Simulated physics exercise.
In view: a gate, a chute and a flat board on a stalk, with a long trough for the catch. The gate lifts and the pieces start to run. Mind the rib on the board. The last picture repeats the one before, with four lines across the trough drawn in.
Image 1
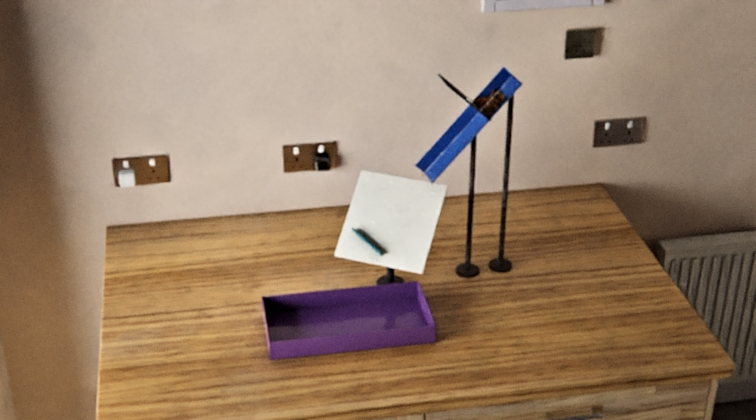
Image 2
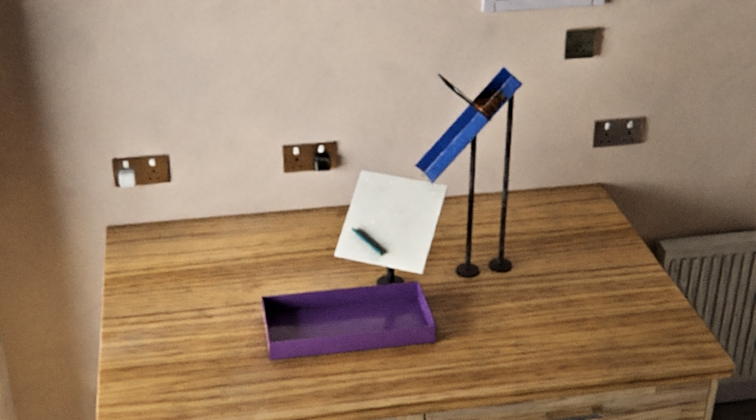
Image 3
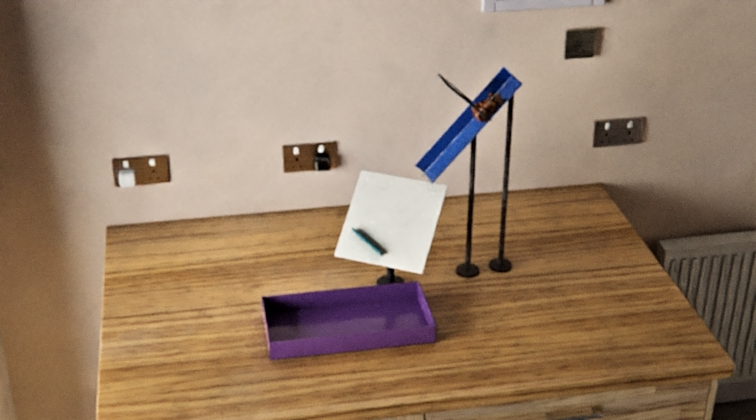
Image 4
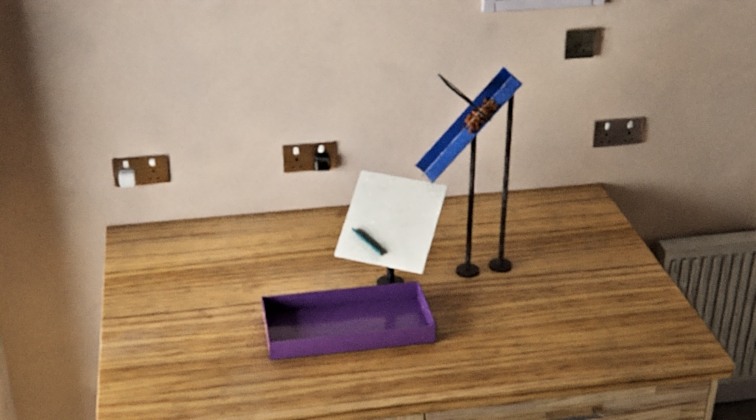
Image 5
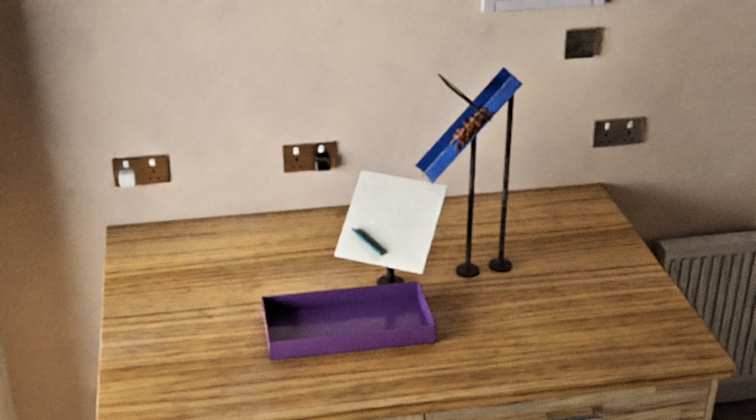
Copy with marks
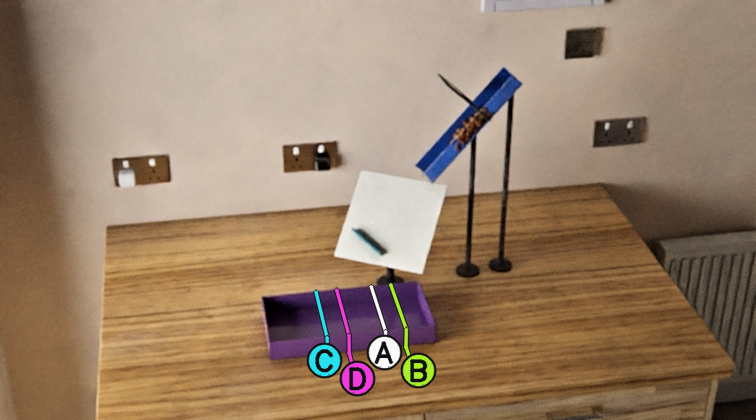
On a wooden desk, small brown pieces sliding down a tilted blue chute above a white board and an empty purple trough.
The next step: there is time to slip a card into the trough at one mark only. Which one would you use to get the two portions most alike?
Go for A.
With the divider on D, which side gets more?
More lands on the right.
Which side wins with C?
More lands on the right.
On the marked copy, line A crosses the front rim at (385, 330); line B crosses the front rim at (406, 328); line C crosses the front rim at (327, 337); line D crosses the front rim at (348, 334).
With A, of what is caught, roughly a third on the left of the divider, roughly two thirds on the right.
With B, of what is caught, almost all on the left of the divider, just a few on the right.
With C, of what is caught, not one piece on the left of the divider, every piece on the right.
With D, of what is caught, about a tenth on the left of the divider, almost all on the right.
